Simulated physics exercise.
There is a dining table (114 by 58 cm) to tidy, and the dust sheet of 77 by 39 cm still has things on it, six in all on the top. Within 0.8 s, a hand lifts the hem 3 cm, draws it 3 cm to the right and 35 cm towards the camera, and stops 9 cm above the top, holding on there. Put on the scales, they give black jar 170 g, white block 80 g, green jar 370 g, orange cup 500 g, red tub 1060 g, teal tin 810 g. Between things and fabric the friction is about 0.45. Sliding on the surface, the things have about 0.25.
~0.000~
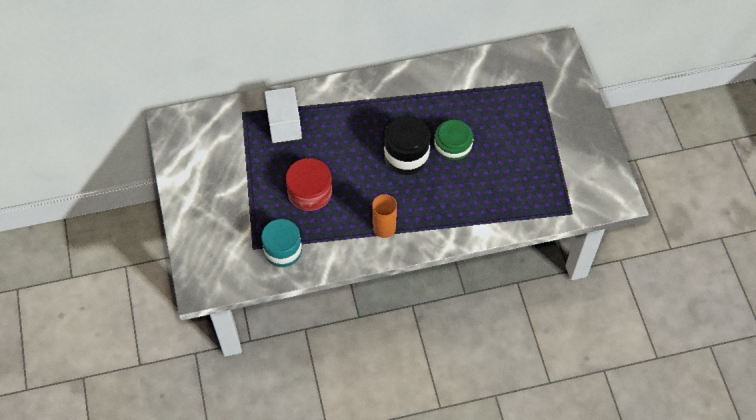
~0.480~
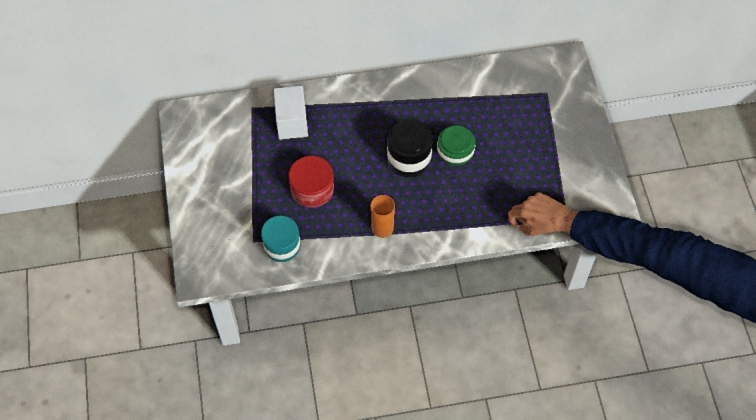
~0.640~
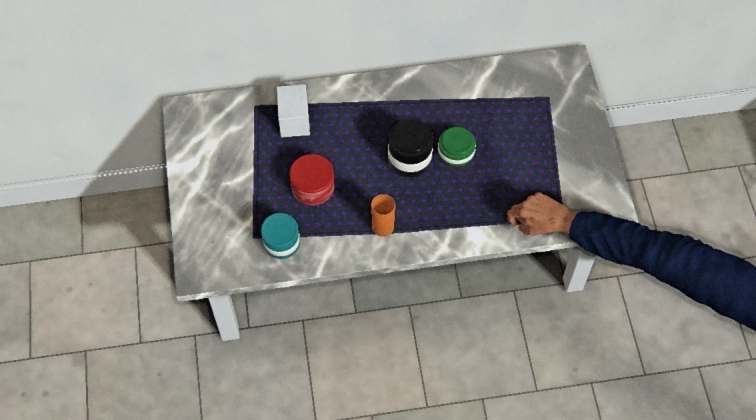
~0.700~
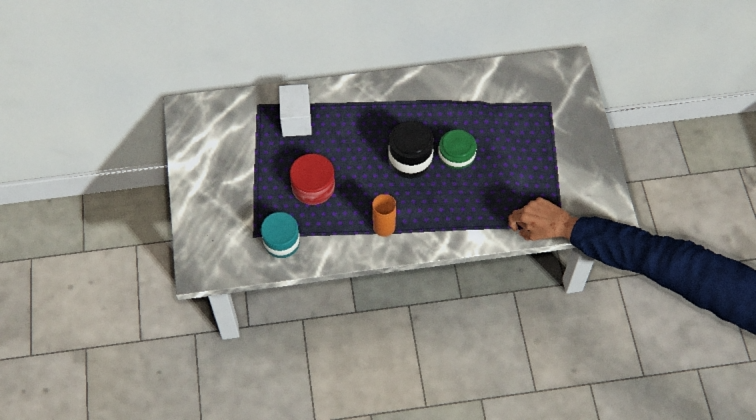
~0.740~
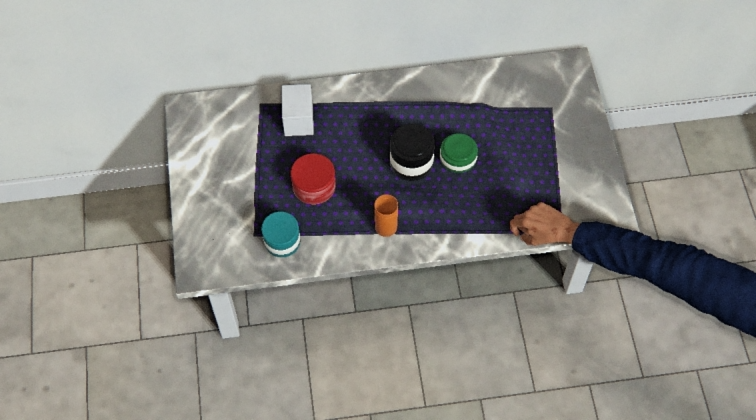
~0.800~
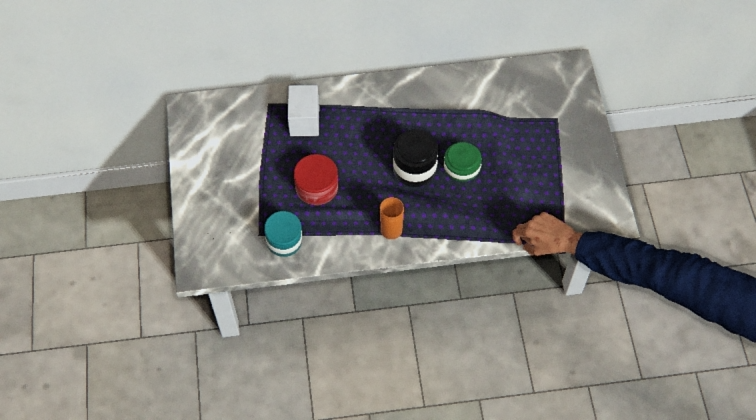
A hand in a dark blue sleeve reaches in from the right to a marble-patterned table against a pale wall on a tiled floor, seen from above. On a dark purple cloth stand a white block, red tub, black jar, green jar and orange cup, with a teal tin at the lower left. The view shifts slightly early on, then the hand drags the rumpling cloth slightly rightward and nearer, the objects shifting a little.
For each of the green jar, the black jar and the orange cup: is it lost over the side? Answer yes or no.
Answers: Green jar - yes; black jar - yes; orange cup - yes.
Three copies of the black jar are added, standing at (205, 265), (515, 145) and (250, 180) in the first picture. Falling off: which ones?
Respectively, the copies end as follows: Still in place, gone from the top, still in place.
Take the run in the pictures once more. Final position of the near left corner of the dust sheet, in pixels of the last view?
That corner comes to rest close to (357, 225) in the last view.
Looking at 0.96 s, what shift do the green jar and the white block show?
Roughly green jar 15 cm and white block 10 cm.
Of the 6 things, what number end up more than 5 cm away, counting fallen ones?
The number is 6.
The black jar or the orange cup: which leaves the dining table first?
The orange one leads the way.
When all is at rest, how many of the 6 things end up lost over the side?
That gives 3.
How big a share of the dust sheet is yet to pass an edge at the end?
Roughly 30%.
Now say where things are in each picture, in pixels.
The first frame shows green jar (454, 133); black jar (408, 132); orange cup (385, 205); dust sheet corners (253, 250) (242, 113) (542, 82) (573, 214).
The second frame shows dust sheet corners (253, 242) (252, 108); grip (517, 225).
The third frame shows dust sheet corners (253, 239) (255, 106); grip (516, 224).
The fourth frame shows green jar (458, 143); dust sheet corners (253, 238) (257, 105); grip (517, 229).
The fifth frame shows green jar (460, 147); black jar (413, 139); orange cup (386, 205); dust sheet corners (254, 237) (260, 104); grip (519, 234).
The sixth frame shows green jar (463, 155); black jar (416, 145); orange cup (392, 208); dust sheet corners (259, 236) (268, 104) (558, 119); grip (521, 243).
By 1.0 s, 90 % of the dust sheet is still over the top; green jar 15 cm off its start, black jar 12 cm off its start, orange cup 9 cm off its start.
By 1.1 s, 70 % of the dust sheet is still over the top; green jar 27 cm off its start, black jar 22 cm off its start, orange cup 17 cm off its start.
By 1.3 s, 50 % of the dust sheet is still over the top; green jar 38 cm off its start at (544, 262), black jar 32 cm off its start at (499, 226), orange cup over the edge.
By 1.4 s, 35 % of the dust sheet is still over the top; green jar over the edge, black jar 43 cm off its start, orange cup over the edge.
By 3.0 s, 30 % of the dust sheet is still over the top; black jar over the edge, green jar over the edge, orange cup over the edge, white block 61 cm off its start at (512, 201).
